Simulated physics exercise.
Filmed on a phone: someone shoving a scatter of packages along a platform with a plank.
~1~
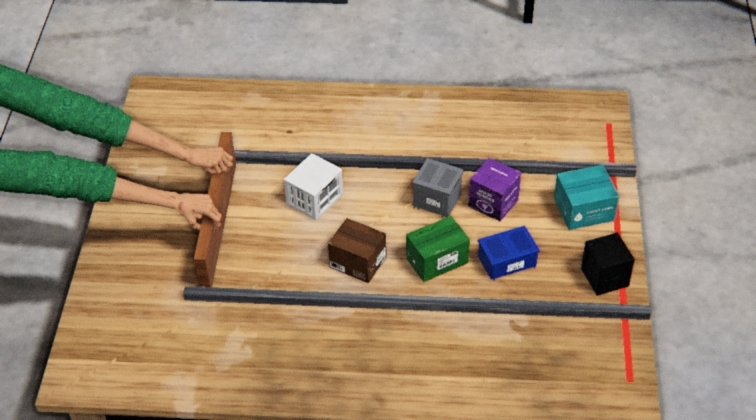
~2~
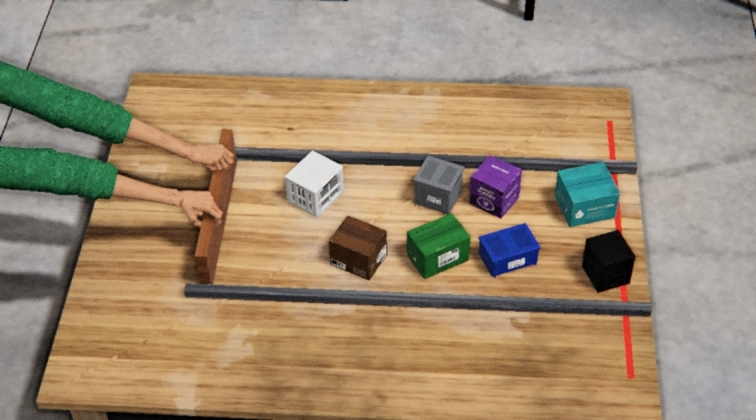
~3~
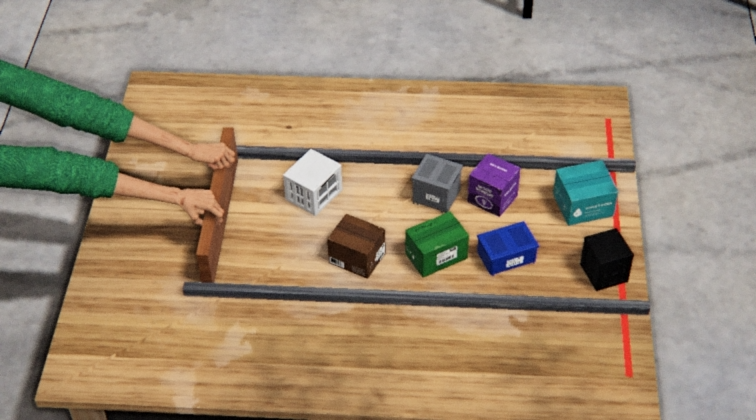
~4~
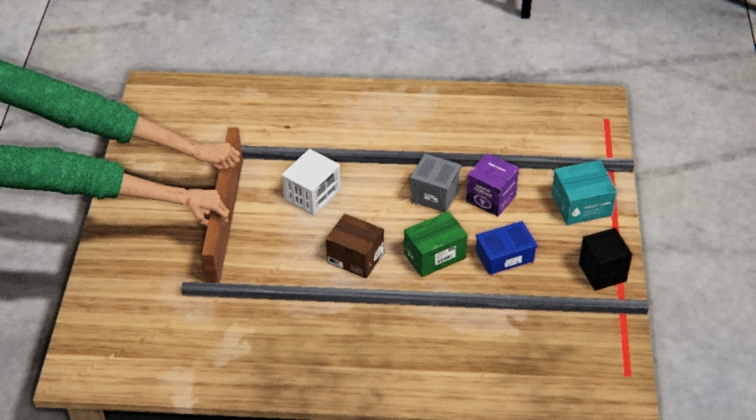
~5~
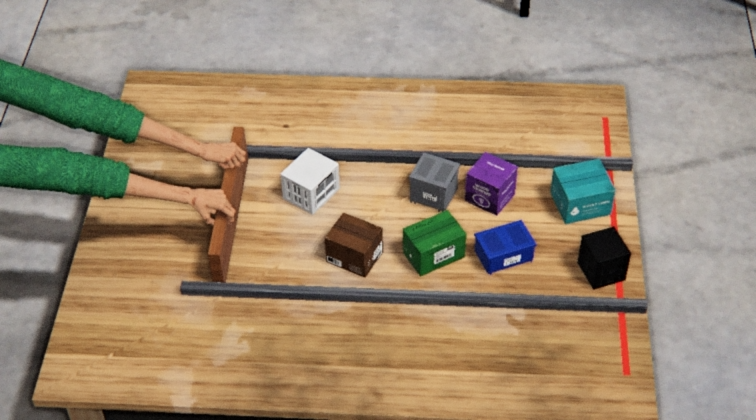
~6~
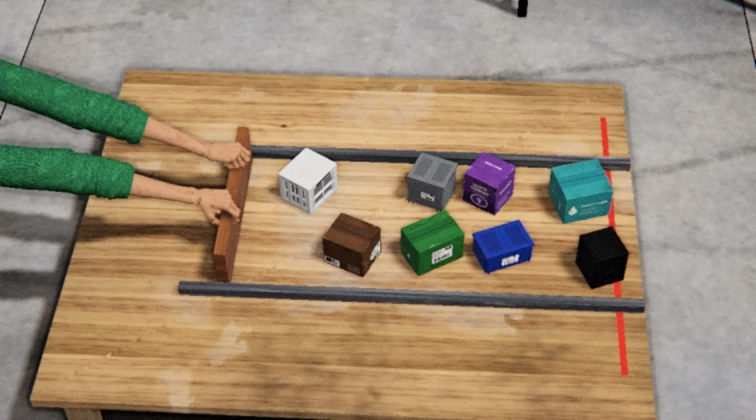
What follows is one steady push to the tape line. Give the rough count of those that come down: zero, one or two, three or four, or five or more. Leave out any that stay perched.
The number that fall off is five or more.
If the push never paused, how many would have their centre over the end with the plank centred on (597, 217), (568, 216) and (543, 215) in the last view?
Past the end: 6, 5 and 4.
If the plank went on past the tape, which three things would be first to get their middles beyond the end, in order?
The order is the black crate, the turquoise box, the blue tote.
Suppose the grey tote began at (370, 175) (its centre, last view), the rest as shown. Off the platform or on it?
From there it goes over.
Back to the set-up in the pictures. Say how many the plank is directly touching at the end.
It touches 2.
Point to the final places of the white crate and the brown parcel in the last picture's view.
First (631, 185), then (640, 248).
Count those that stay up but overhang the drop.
That would be 2.
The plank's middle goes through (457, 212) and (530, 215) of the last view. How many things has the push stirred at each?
The counts are 8 and 8.
A little later, none off yet; black crate at rest near (602, 258); turquoise box at rest near (580, 191); blue tote at rest near (503, 247).
Next, none off yet; black crate tilted a little near (660, 265); turquoise box shifted about its own width near (628, 196); blue tote shifted well along near (610, 256).
When it is over, the number that fall off is five or more; down, grey tote, green parcel, purple box, blue tote, turquoise box and black crate.
